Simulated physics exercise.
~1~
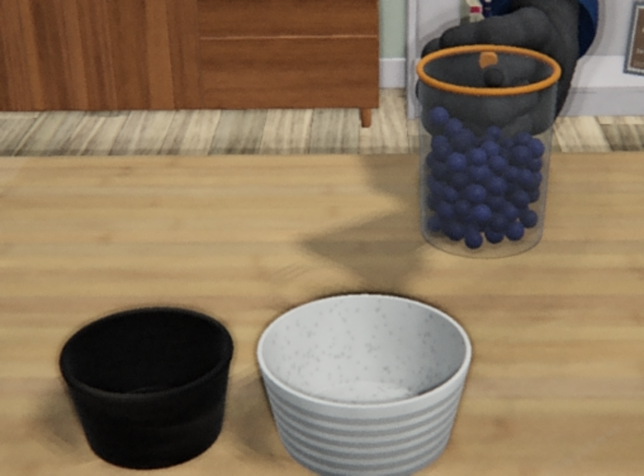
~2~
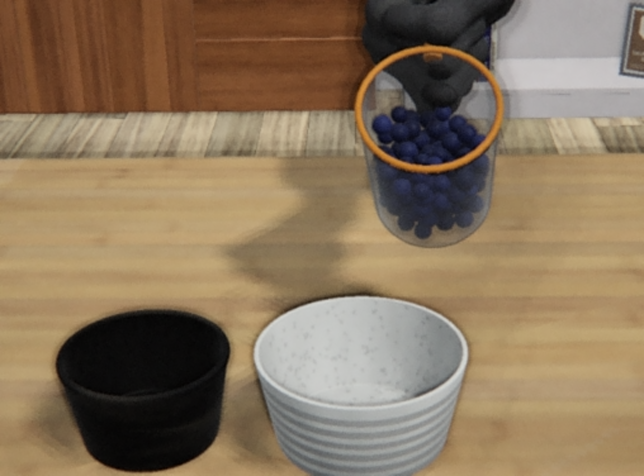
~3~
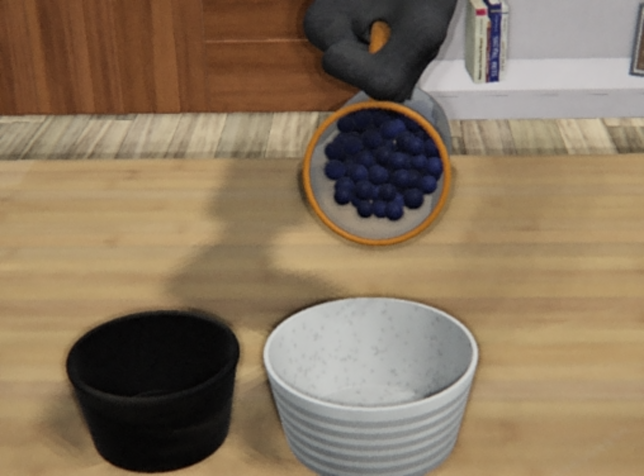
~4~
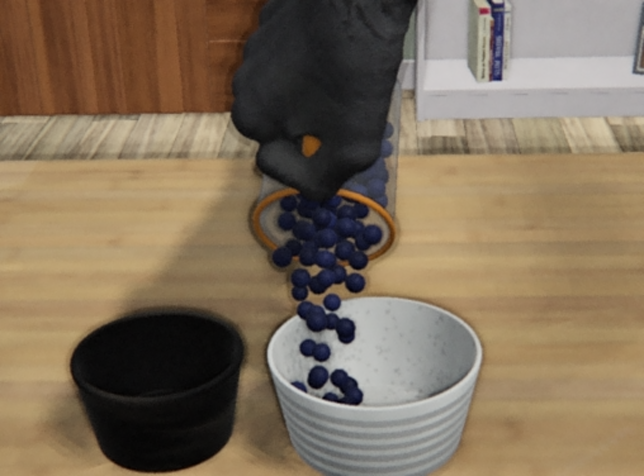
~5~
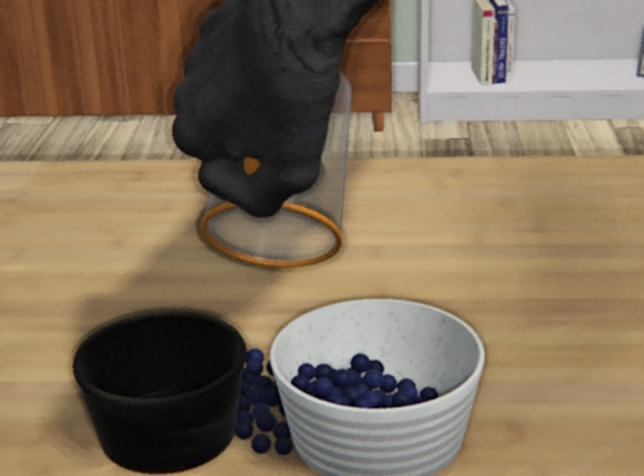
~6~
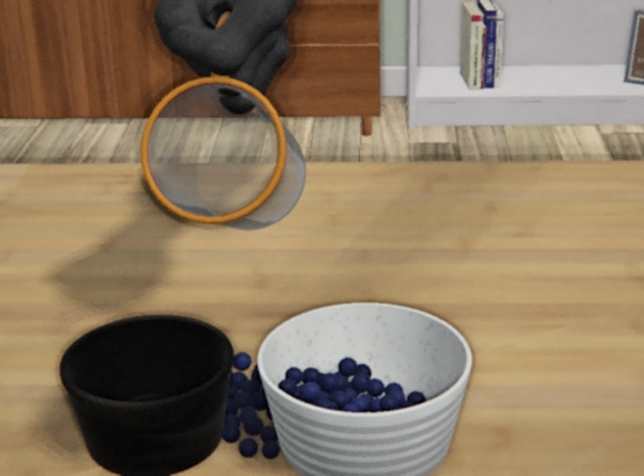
Blueberries pouring from a clear, orange-rimmed cup moved leftward by a dark gloved hand, most landing in a white dish, others spilling beside it.
